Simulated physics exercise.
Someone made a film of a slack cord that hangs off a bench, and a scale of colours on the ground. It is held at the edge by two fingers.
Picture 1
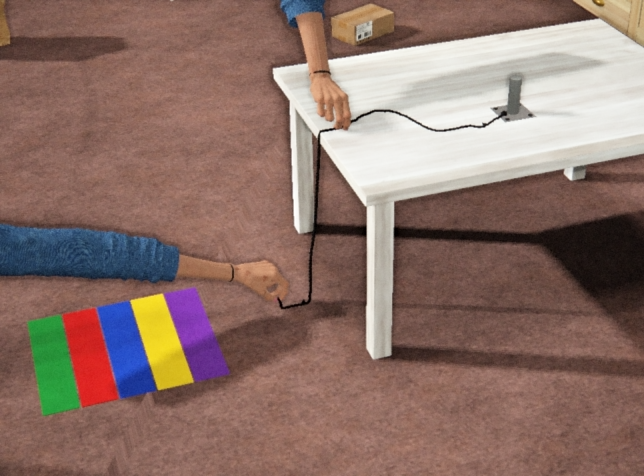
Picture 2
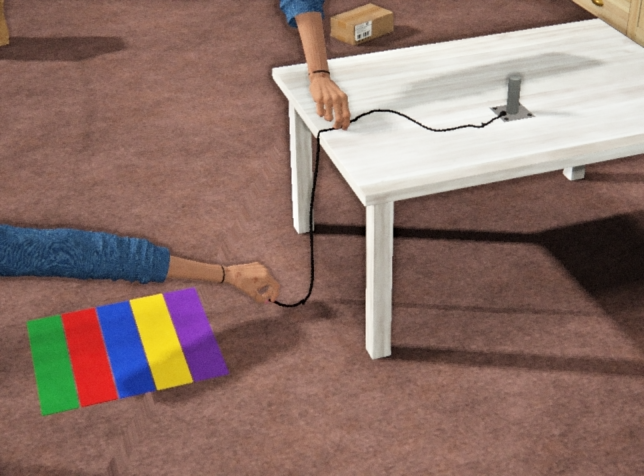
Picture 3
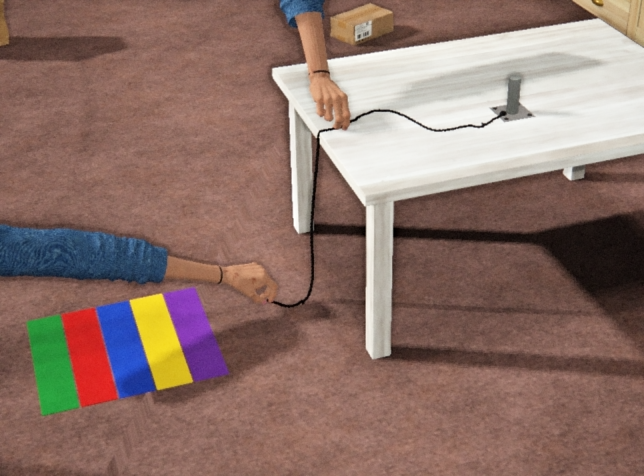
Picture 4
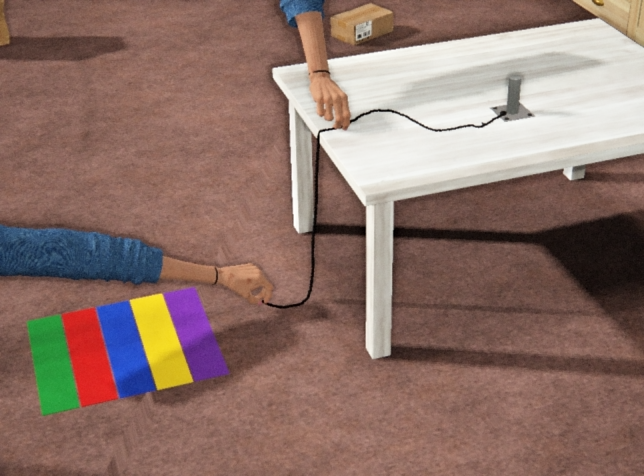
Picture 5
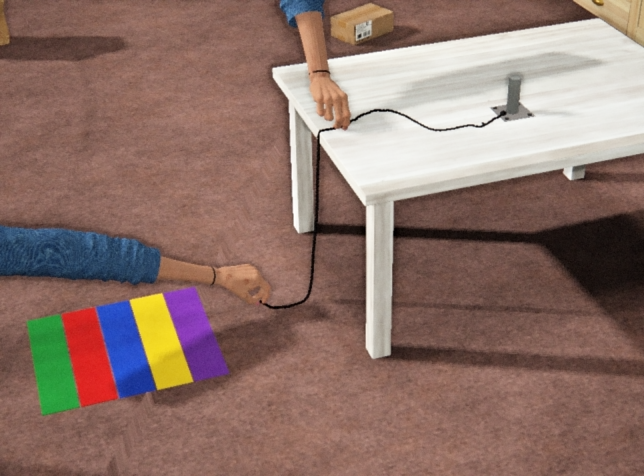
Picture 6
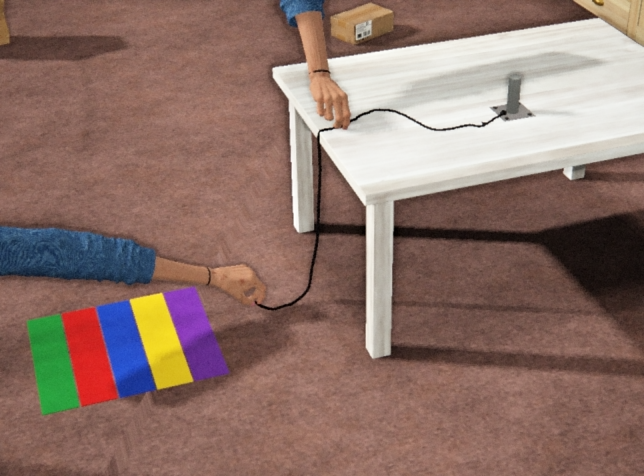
In a room with a brown carpeted floor, seen from above at an angle by a still camera, a white table stands at the right with a small grey post on it. A black cord runs from the post under one hand's fingers at the table edge, and green, red, blue, yellow and purple stripes lie at lower left. A blue-sleeved arm draws the hanging cord's lower end slightly leftward.
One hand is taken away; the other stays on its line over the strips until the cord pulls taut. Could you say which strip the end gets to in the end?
It gets to the red strip.
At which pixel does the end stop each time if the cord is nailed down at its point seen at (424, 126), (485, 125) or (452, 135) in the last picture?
Per try (px, approx.): (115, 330); (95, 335); (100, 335).
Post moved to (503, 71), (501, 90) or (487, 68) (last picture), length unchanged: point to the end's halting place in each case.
First (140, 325), then (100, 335), then (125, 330).
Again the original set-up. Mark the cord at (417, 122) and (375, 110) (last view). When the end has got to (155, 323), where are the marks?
They end up close to (389, 126) and (337, 132).
Early on, end near (155, 323); over yellow.
Midway, end near (111, 332); over blue.
At the end of the slack, end near (86, 338); over red. It gets as far as the red strip.
